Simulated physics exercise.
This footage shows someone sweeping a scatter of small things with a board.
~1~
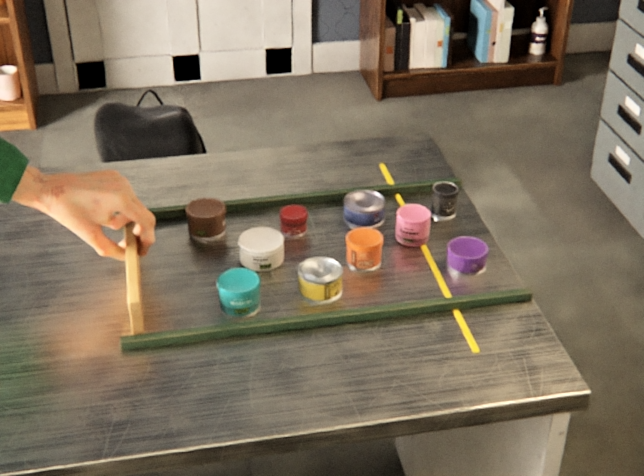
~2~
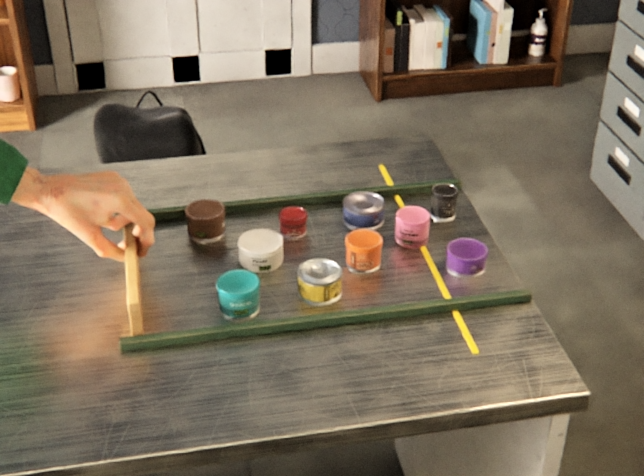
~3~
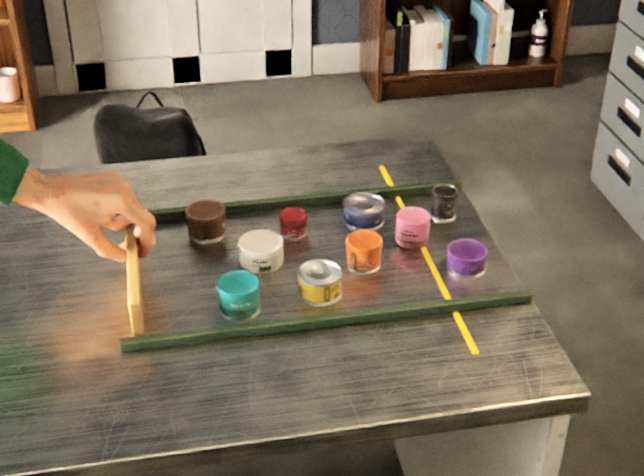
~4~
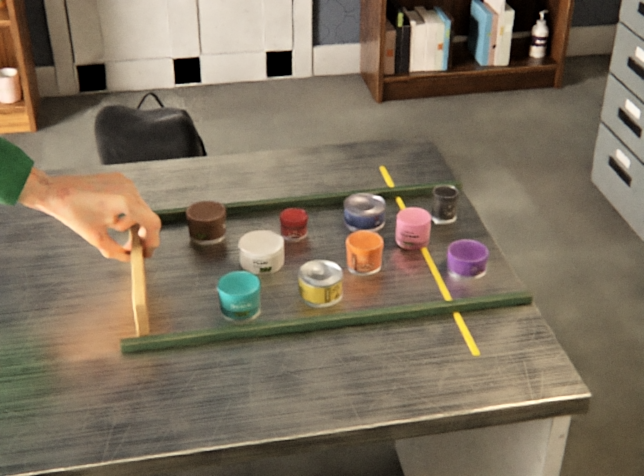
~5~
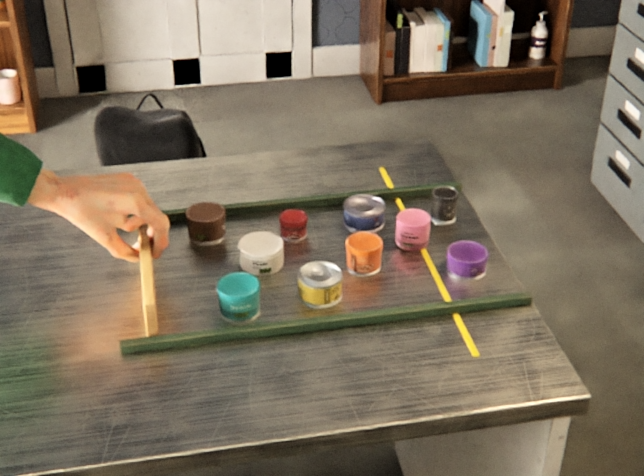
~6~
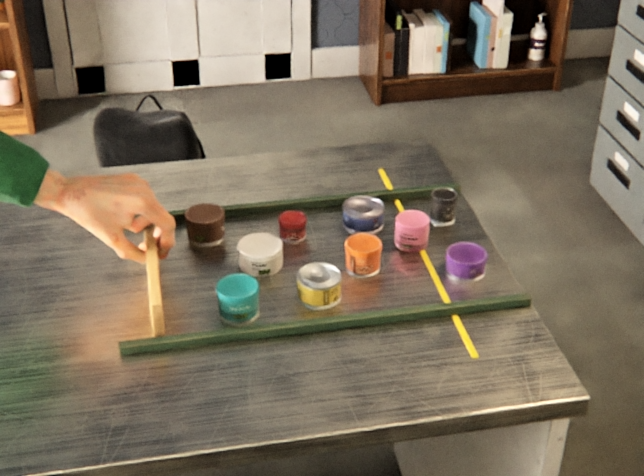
On a scratched desk between green rails, a hand slides a wooden board slightly right toward colourful tubs, which stay still.
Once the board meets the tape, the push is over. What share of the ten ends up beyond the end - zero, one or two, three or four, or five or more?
What ends up beyond the end is one or two of them.
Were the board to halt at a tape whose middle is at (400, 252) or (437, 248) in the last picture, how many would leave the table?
Taking the two tries in order, the numbers are 0 and 2.
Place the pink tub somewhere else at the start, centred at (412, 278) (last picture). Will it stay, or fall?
From that start, the object then is safe.
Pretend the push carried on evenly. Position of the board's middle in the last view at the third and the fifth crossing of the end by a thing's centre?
It sits near (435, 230), and then near (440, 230).
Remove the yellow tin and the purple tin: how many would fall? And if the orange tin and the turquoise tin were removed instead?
The count is 1 in one try and 1 in the other, in that order.
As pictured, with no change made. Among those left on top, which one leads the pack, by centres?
Nearest at the end: The purple tin.
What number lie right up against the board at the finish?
In contact: 4.
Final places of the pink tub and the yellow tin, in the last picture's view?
The pink tub at (474, 224), the yellow tin at (495, 271).
Soon after, none off yet; black tin at rest near (443, 207); purple tin at rest near (466, 262); pink tub at rest near (412, 231).
Then, none off yet; black tin moving near (449, 206); purple tin moving near (475, 259); pink tub moved a little near (431, 228).
At rest, the number that fall off is one or two; fallen, black tin.
